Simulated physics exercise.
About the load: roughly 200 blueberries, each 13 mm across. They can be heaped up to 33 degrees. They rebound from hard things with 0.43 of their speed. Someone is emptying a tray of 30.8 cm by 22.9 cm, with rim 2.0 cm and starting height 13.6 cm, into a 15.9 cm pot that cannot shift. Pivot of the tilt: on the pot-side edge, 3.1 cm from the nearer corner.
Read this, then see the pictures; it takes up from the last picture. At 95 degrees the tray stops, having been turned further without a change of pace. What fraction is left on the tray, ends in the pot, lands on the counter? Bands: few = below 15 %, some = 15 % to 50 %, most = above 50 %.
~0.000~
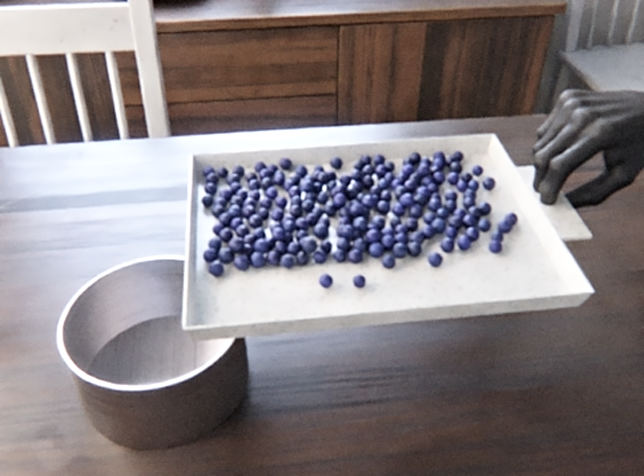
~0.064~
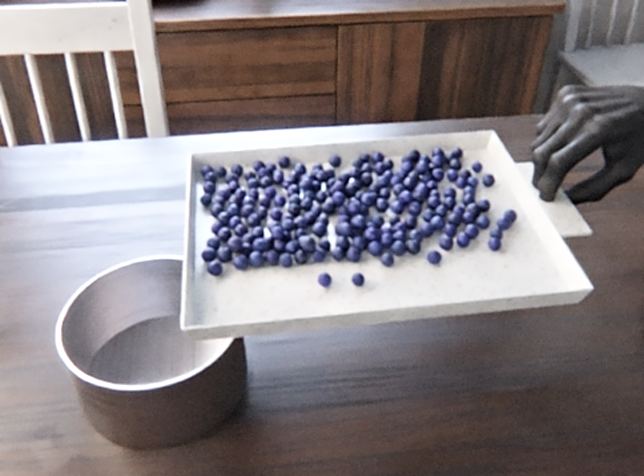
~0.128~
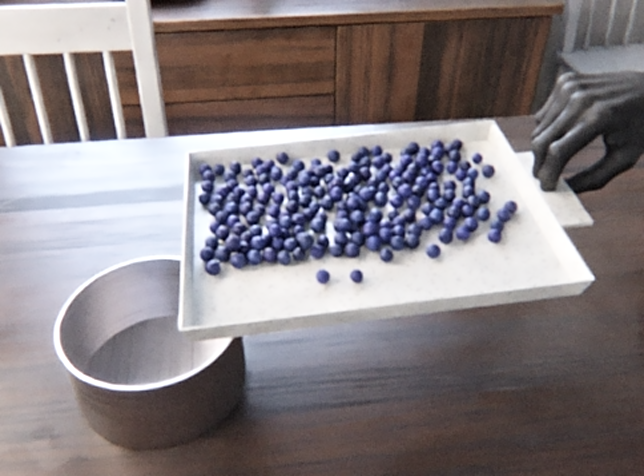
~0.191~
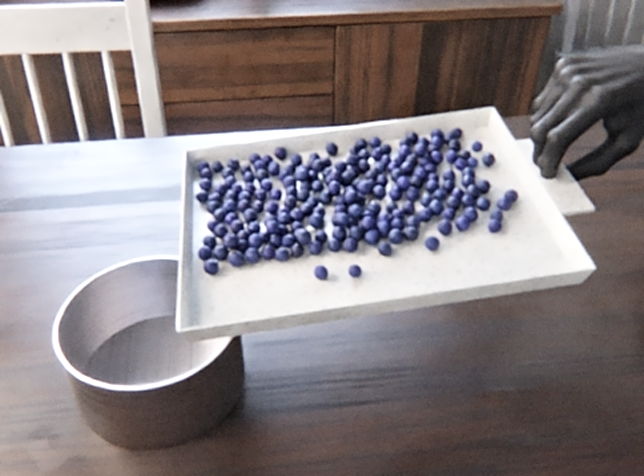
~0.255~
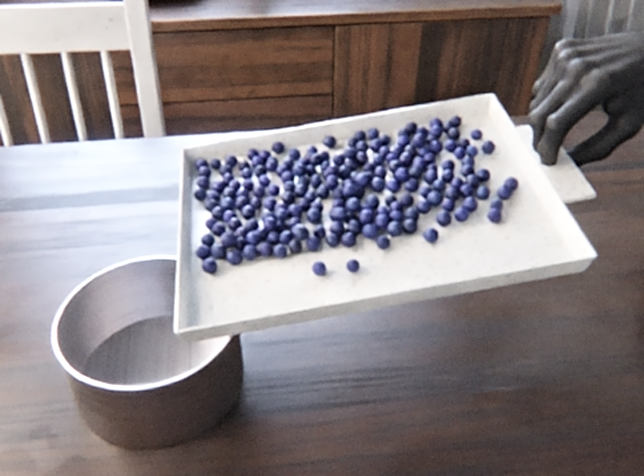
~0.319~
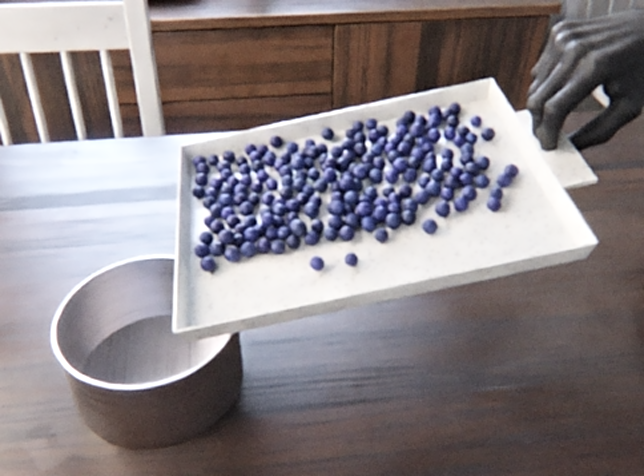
Left on the tray: Few, pot: Most, counter: Some.
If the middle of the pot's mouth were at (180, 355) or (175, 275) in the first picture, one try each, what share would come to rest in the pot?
I'd say close to 55 percent for the first spot and 30 percent for the second.
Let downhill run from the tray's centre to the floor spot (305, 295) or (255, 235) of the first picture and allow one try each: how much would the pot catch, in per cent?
That would be close to 10 per cent, then close to 50 per cent.
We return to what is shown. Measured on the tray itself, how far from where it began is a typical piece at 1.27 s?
By then it sits near 7 cm from where it began.
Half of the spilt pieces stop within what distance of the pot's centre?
About 14 centimetres.
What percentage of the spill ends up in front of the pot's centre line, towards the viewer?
I'd put it at around 50 per cent.
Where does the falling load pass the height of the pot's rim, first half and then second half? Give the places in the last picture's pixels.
It passes about (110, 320) first and (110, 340) afterwards.
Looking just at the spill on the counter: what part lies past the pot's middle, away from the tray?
That works out to about 80 percent.
After 1.27 s, tilt 50 degrees; the tray holds 100 %, the pot 0 %.
Then, at 1.90 s, tilt 76 degrees; the tray holds 100 %, the pot 0 %.
After 2.58 s, tilt 95 degrees; the tray holds 5 %, the pot 60 %.
In the end, at 3.4 s, tray 0 %, pot 65 %, counter 35 %.
